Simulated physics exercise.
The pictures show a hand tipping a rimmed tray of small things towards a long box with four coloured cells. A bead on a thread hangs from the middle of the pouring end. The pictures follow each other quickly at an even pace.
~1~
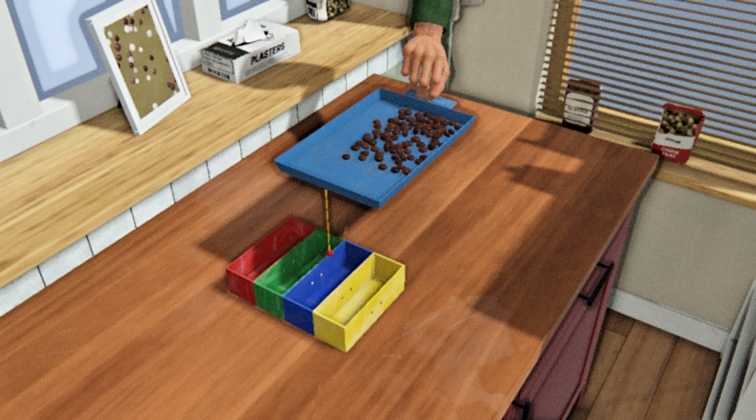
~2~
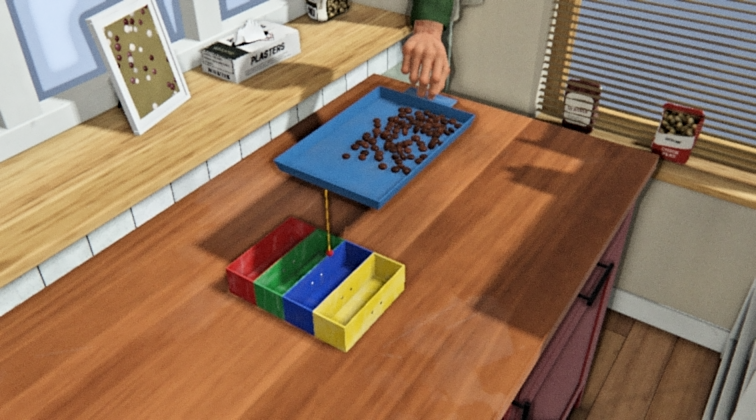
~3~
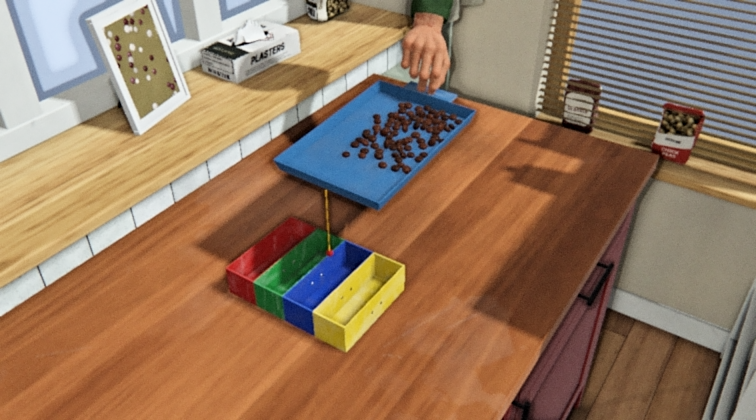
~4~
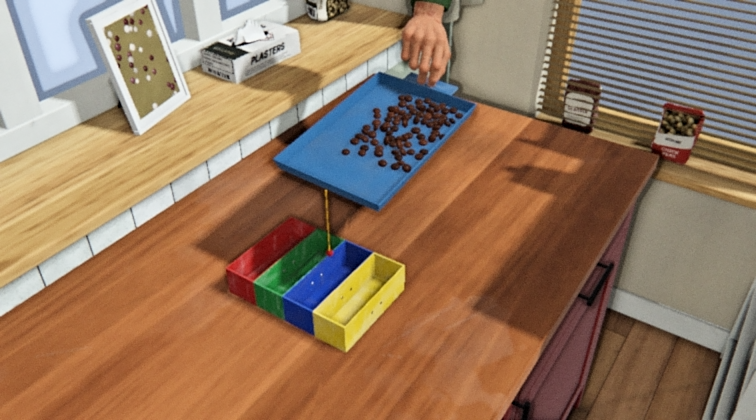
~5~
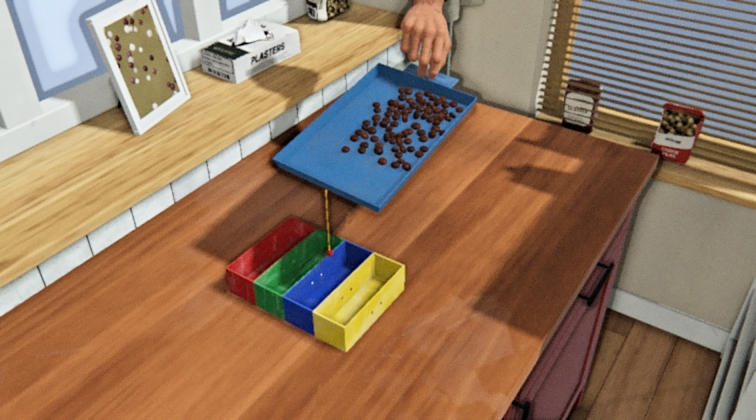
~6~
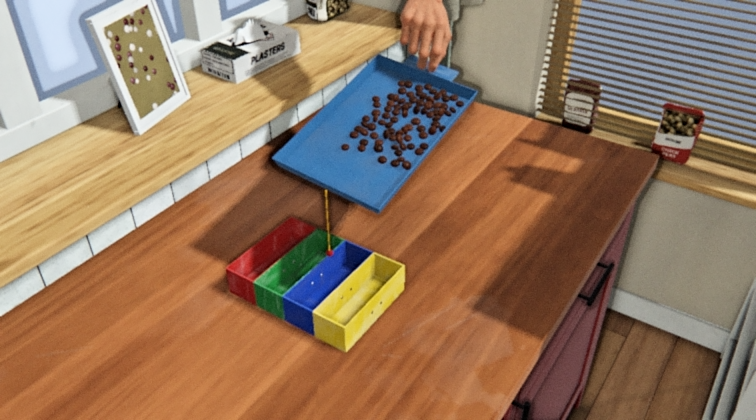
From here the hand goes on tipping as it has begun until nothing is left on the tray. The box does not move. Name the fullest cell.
Fullest: The yellow cell.
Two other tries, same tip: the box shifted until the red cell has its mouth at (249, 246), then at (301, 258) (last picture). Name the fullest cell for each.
One: The yellow cell. Two: The cell in blue.
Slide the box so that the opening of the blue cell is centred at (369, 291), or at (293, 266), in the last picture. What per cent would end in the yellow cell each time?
Near 10 % and 10 %.
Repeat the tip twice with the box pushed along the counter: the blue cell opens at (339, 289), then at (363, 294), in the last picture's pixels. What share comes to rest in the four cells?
Near 100 % and 100 %.
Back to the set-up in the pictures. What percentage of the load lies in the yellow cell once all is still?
Close to 70 per cent.
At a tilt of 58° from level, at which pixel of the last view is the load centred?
Close to (369, 197).
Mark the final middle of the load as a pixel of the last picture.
Close to (360, 317).
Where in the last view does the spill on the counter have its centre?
Roughly at (385, 336).
Soon after the last picture, tray tipped steeply; nearly all on the tray; a small part falling or outside the box.
A little later, tray tipped right over; a small part on the tray; about half in the yellow cell; a stray few in the blue cell; about a third falling or outside the box.
Later still, tray tipped past a quarter turn; about two thirds in the yellow cell; a small part in the blue cell; about a quarter falling or outside the box.
At rest, tray tipped past a quarter turn; about two thirds in the yellow cell; a small part in the blue cell; none in the green cell; none in the red cell; about a quarter outside the box.
